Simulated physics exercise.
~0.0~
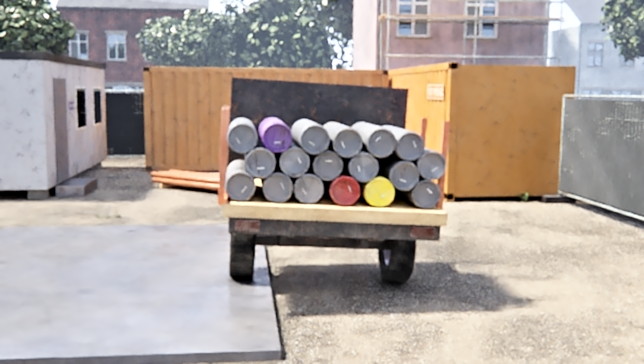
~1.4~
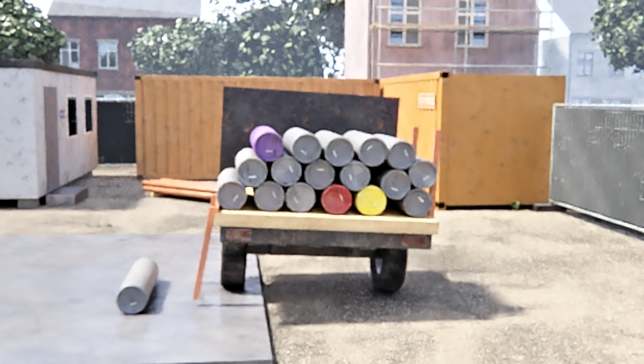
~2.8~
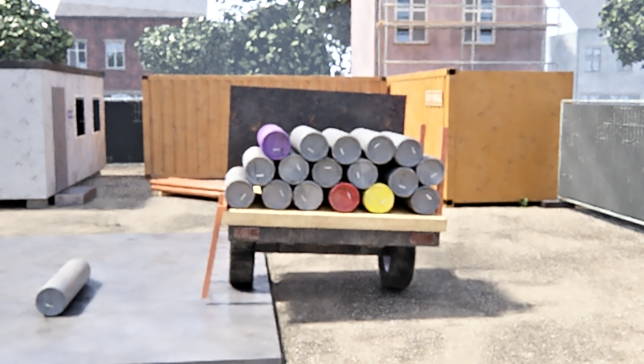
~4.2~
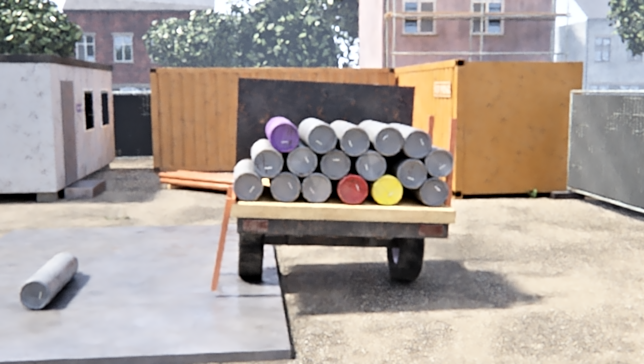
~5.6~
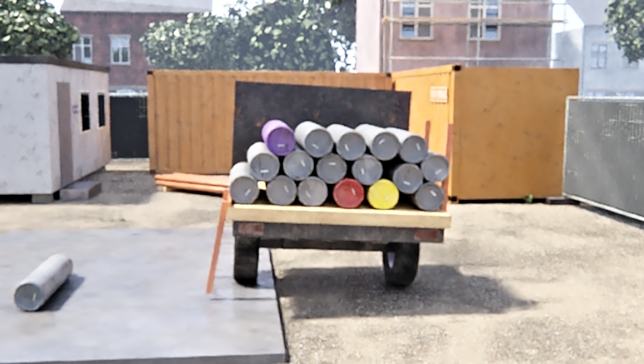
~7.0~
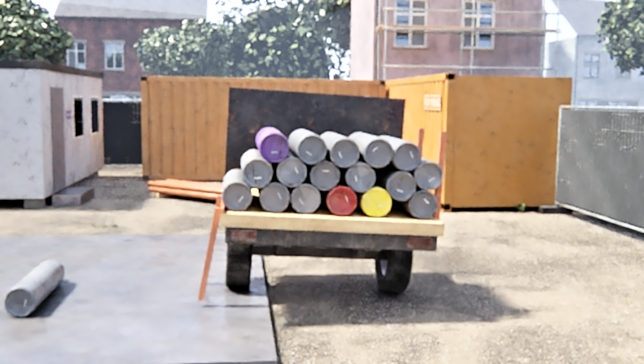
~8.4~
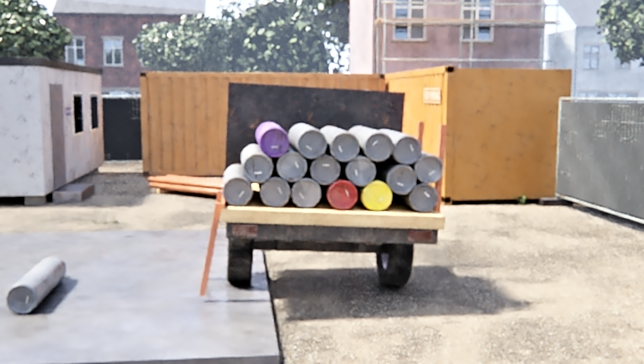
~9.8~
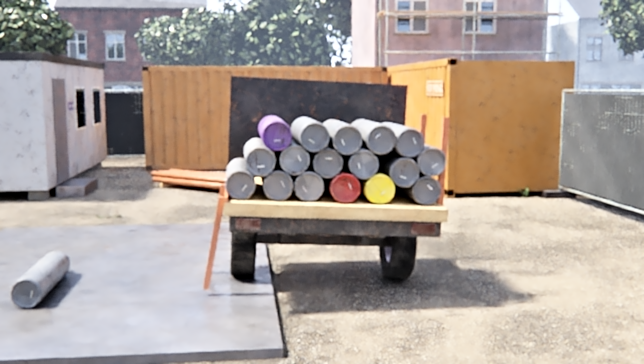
A farm trailer stands parked with its tail towards the viewer in a sunlit gravel yard, seen from a slightly swaying camera, with orange containers, a white cabin and brick buildings behind. Its deck holds a stacked load of grey cylinders, with a purple one at the upper left and a red and a yellow one side by side in the bottom row. The posts on the left side swing down, and one grey cylinder drops off that side onto the concrete slab. It rolls a little further left and comes to rest, while the remaining cylinders stay stacked on the deck.
